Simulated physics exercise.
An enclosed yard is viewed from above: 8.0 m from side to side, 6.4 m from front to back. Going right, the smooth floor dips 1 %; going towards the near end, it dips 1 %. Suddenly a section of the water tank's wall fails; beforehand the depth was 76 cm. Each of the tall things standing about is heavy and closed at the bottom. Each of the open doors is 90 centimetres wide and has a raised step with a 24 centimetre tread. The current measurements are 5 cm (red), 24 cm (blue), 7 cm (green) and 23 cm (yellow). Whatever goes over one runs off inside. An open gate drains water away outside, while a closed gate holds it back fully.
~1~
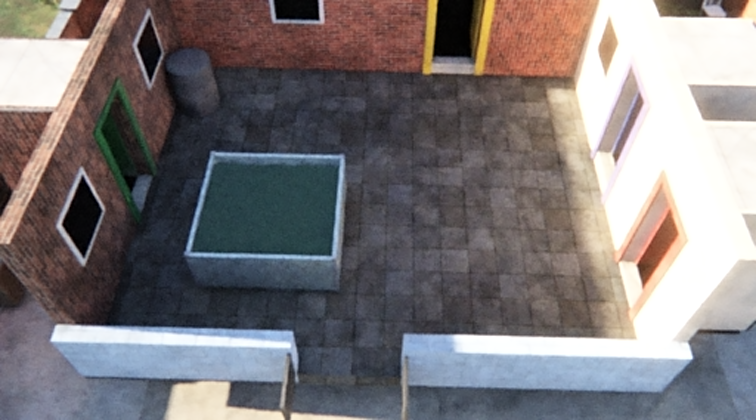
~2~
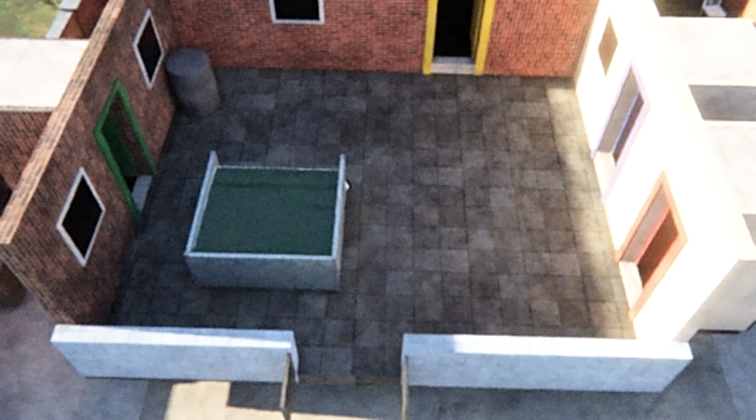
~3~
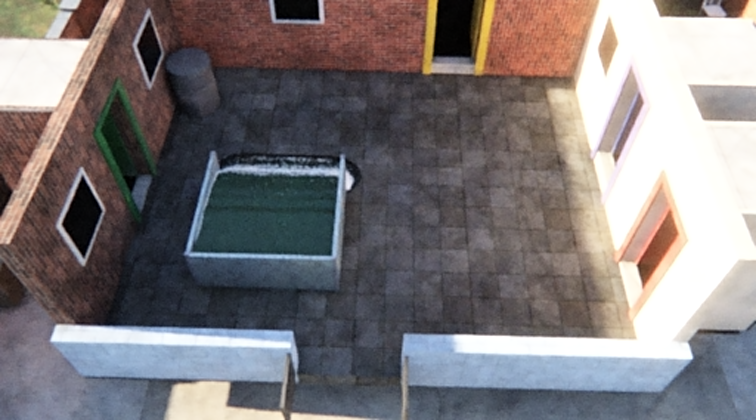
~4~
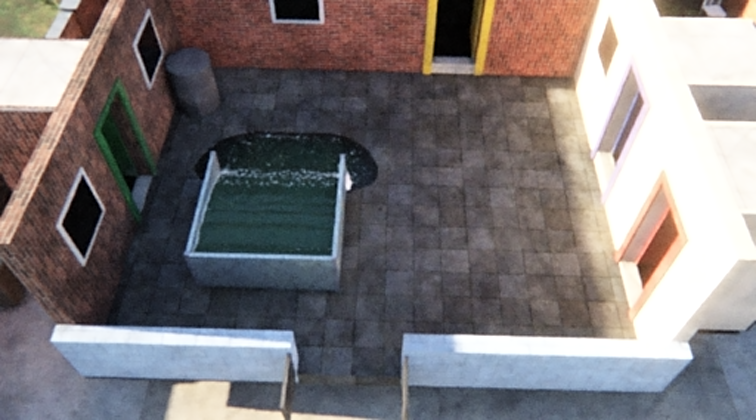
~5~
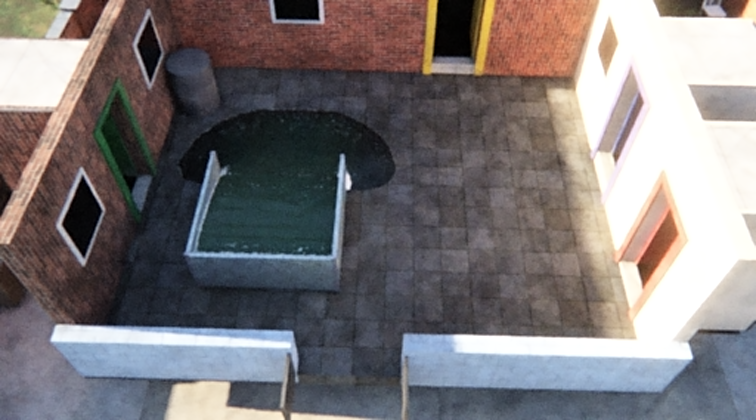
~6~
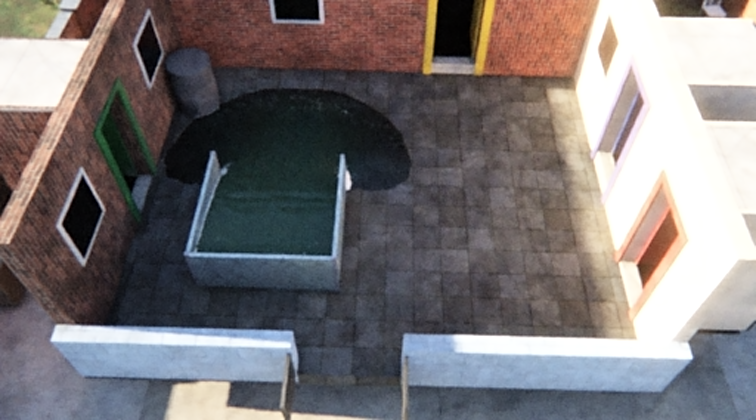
In an enclosed yard seen from above, the far side of a square water tank gave way, and greenish water poured out, foaming at first, then spread across the paving in a widening dark, rounded patch.
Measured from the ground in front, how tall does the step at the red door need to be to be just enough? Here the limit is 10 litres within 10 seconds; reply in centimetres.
It needs to be about 9.5 cm tall.
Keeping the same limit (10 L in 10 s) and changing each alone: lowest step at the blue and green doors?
Close to 12.0 cm (blue) and close to 5.0 cm (green).
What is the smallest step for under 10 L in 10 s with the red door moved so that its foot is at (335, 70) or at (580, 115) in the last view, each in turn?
Roughly 33 cm for the first and 21 cm for the second.
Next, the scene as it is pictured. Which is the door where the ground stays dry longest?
Final door: Red.
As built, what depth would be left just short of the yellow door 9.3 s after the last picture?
Some 3.5 cm.
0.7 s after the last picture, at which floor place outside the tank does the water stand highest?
Check close to (293, 71).
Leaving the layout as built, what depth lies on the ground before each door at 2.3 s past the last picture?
In cm: Red 0, blue 0, green 4, yellow 14.
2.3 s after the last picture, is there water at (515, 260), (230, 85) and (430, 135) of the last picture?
Listed order - unwetted, soaked through, soaked through.
Then, 0.7 s after the last picture water covers 30 % of the floor, deepest (40 cm) near (293, 71); it has not reached the red door.
Then, 2.3 s after the last picture water covers 40 % of the floor, deepest (42 cm) near (223, 69); it has not reached the red door.
Then, 9.3 s after the last picture water covers 95 % of the floor, deepest (18 cm) near (641, 369); 13 cm at the red door, 39 litres in over its 5 cm step.
At the red door as built, the water peaked near 13 cm, 9.3 s after the last picture.
With a step of 8 cm, 17 litres would have come in within the 10 s; with 11 cm, 6 litres. So under 10 litres takes about 9.5 cm.
